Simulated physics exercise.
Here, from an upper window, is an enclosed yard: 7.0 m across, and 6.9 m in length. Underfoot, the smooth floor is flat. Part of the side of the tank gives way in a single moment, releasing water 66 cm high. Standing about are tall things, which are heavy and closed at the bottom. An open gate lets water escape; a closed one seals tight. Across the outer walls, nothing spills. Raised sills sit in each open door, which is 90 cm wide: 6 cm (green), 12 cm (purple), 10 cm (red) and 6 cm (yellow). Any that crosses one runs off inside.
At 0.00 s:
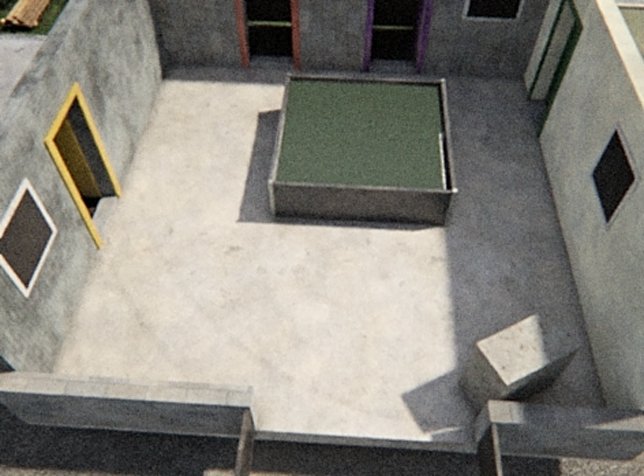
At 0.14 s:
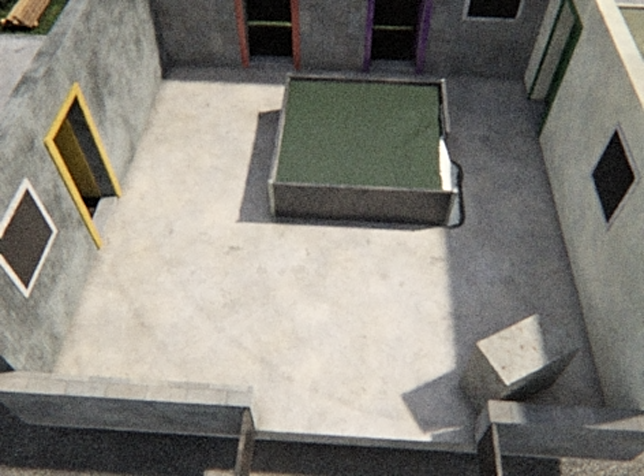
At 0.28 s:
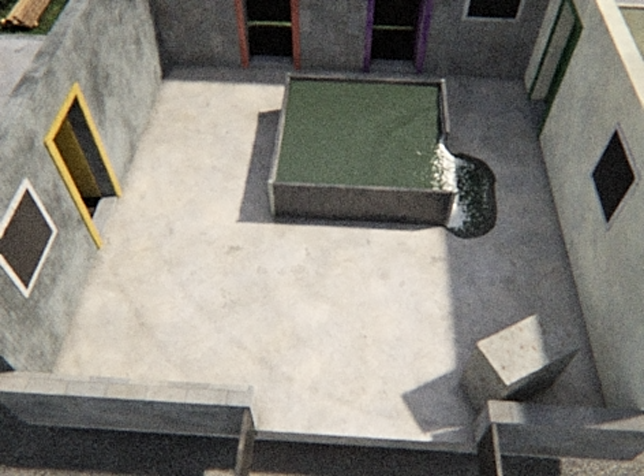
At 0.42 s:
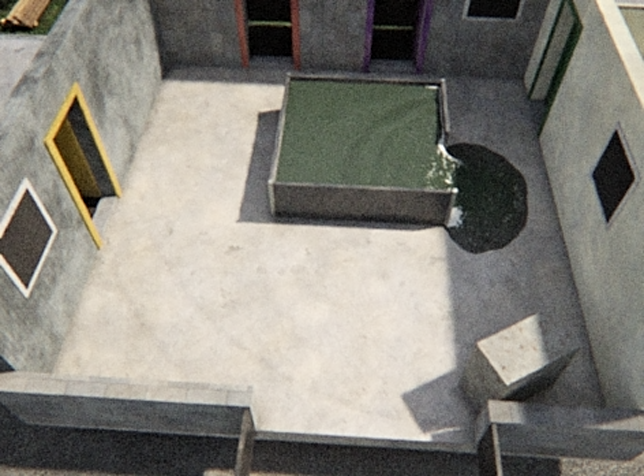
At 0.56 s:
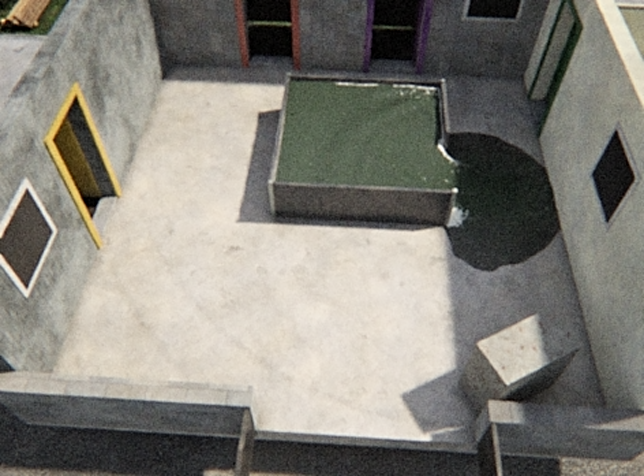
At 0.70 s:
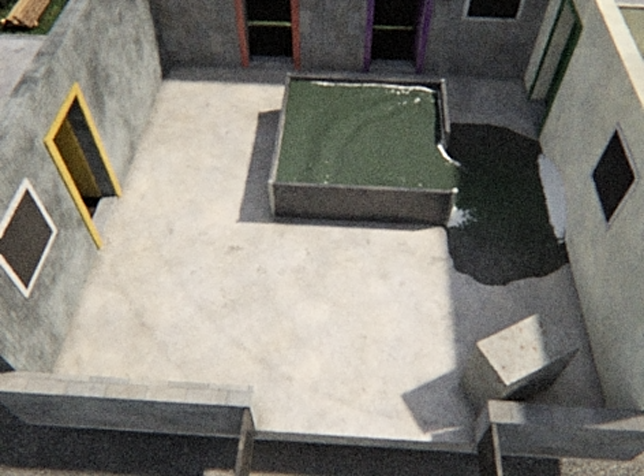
To begin with, green water lies still in a rectangular tank inside a walled yard with coloured doorways. Part of the tank's right side gives way and water pours out, foaming at the gap. A dark pool spreads across the floor to the right-hand wall, then widens toward the front, nearing a pale block.
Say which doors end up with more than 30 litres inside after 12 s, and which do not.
Green door more than 30 litres inside, purple door not more than 30 litres inside, red door not more than 30 litres inside, yellow door more than 30 litres inside.
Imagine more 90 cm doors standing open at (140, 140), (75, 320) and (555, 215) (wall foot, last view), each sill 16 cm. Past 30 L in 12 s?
Well, the first is on the low side, the second is on the low side, and the third is on the high side.
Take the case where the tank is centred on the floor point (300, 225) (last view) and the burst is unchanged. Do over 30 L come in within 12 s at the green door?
Lab note: Green door limit exceeded.
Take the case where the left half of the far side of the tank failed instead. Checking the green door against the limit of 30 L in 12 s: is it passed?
Relative to that limit, green ends up on the high side.
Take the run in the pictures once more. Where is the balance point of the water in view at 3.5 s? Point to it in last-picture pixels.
The water is centred near (428, 190).
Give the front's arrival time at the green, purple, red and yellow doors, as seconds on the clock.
Doors: Green 1.0 s / purple 2.6 s / red 3.6 s / yellow 7.0 s.
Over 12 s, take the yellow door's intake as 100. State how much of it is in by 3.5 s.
Share: ~ 0 %.
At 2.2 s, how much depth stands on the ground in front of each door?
In cm: Green 10, purple 0, red 0, yellow 0.
After 1.4 s water covers 15 % of the floor and is deepest (45 cm) near (541, 213); green door 10 cm at the sill, 0 L in, purple door not reached, red door not reached, yellow door not reached.
After 2.2 s water covers 25 % of the floor and is deepest (48 cm) near (590, 431); green door 10 cm at the sill, 5 L in, purple door not reached, red door not reached, yellow door not reached.
After 3.5 s water covers 40 % of the floor and is deepest (55 cm) near (511, 411); green door 10 cm at the sill, 18 L in, purple door 10 cm at the sill, 0 L in, red door not reached, yellow door not reached.
After 7.0 s water covers 90 % of the floor and is deepest (19 cm) near (539, 205); green door 9 cm at the sill, 42 L in, purple door 8 cm at the sill, 0 L in, red door 8 cm at the sill, 0 L in, yellow door 2 cm at the sill, 0 L in.
After 12.0 s water covers 100 % of the floor and is deepest (12 cm) near (574, 430); green door 6 cm at the sill, 63 L in, purple door 6 cm at the sill, 0 L in, red door 6 cm at the sill, 0 L in, yellow door 11 cm at the sill, 93 L in.
